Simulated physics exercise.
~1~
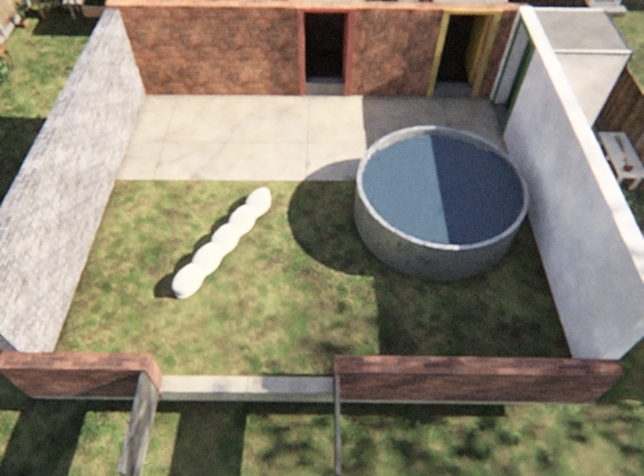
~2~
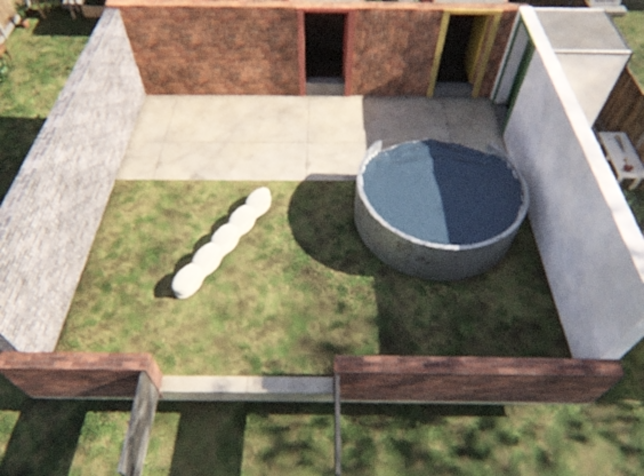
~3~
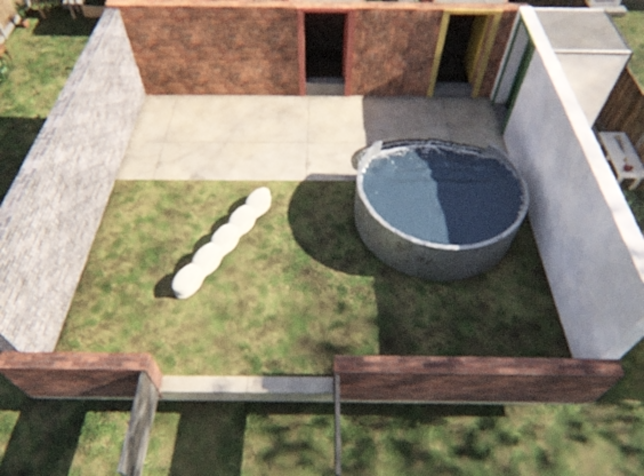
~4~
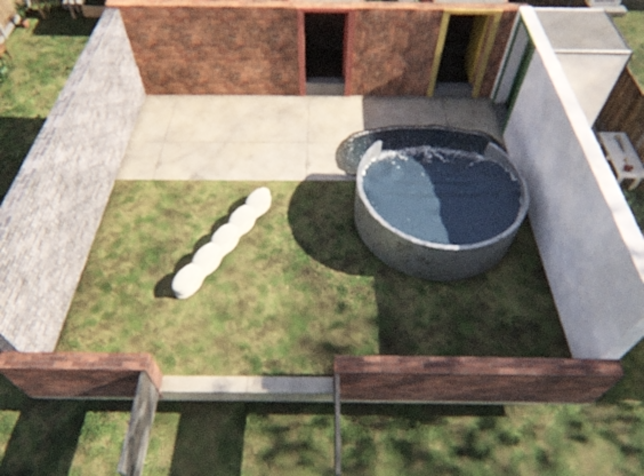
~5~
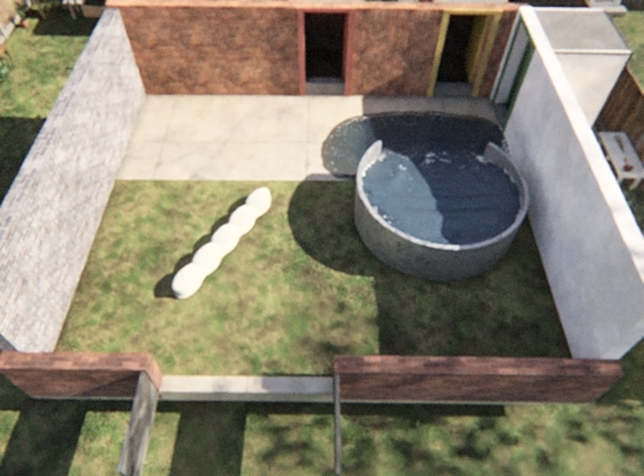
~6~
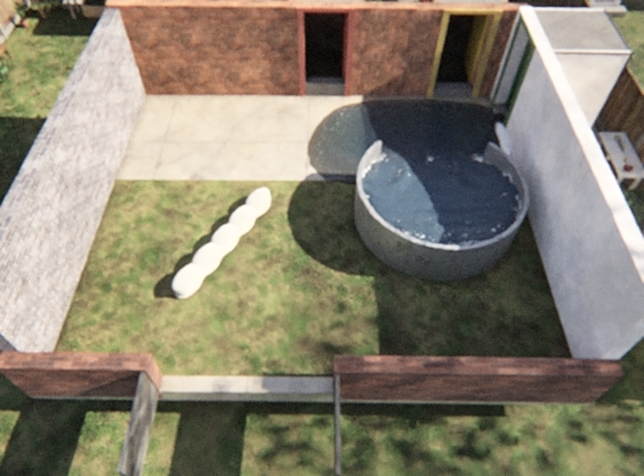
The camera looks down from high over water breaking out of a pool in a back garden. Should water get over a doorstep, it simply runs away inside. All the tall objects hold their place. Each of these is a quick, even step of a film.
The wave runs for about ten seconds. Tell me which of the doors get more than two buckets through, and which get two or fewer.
Sorted out: The red door gets two or fewer; the yellow door gets more than two; the green door gets more than two.
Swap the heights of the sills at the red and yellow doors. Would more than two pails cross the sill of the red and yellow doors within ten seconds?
After the swap, the red door overshoots and the yellow door overshoots.
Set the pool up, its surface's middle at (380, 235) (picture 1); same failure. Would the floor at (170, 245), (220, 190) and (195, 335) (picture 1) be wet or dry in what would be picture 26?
In that order: Dry, awash, not flooded.
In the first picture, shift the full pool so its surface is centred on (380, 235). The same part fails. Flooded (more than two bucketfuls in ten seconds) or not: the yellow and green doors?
One by one: Yellow takes more, green takes more.
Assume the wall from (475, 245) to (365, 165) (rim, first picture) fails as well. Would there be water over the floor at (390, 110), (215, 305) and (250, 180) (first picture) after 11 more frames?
Point one not reached; point two reached; point three reached.
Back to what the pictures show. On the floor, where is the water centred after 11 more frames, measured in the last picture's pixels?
Close to (405, 156).
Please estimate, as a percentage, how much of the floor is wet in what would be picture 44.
Estimate: Some 70 in a hundred.
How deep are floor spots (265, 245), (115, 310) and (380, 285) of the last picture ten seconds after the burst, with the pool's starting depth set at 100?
First spot roughly 2 %, second 20 %, third 0 %.
A moment on, water covers 25 % of the floor; the red door wet at the sill, nothing in, the yellow door over two buckets in, the green door over two buckets in.
Next, water covers 30 % of the floor; the red door wet at the sill, nothing in, the yellow door far over two buckets in, the green door far over two buckets in.
Then, water covers 45 % of the floor; the red door under two buckets in, the yellow door far over two buckets in, the green door far over two buckets in.
Later, water covers 70 % of the floor; the red door under two buckets in, the yellow door far over two buckets in, the green door far over two buckets in.
In the end, water covers 90 % of the floor; the red door under two buckets in, the yellow door far over two buckets in, the green door far over two buckets in.
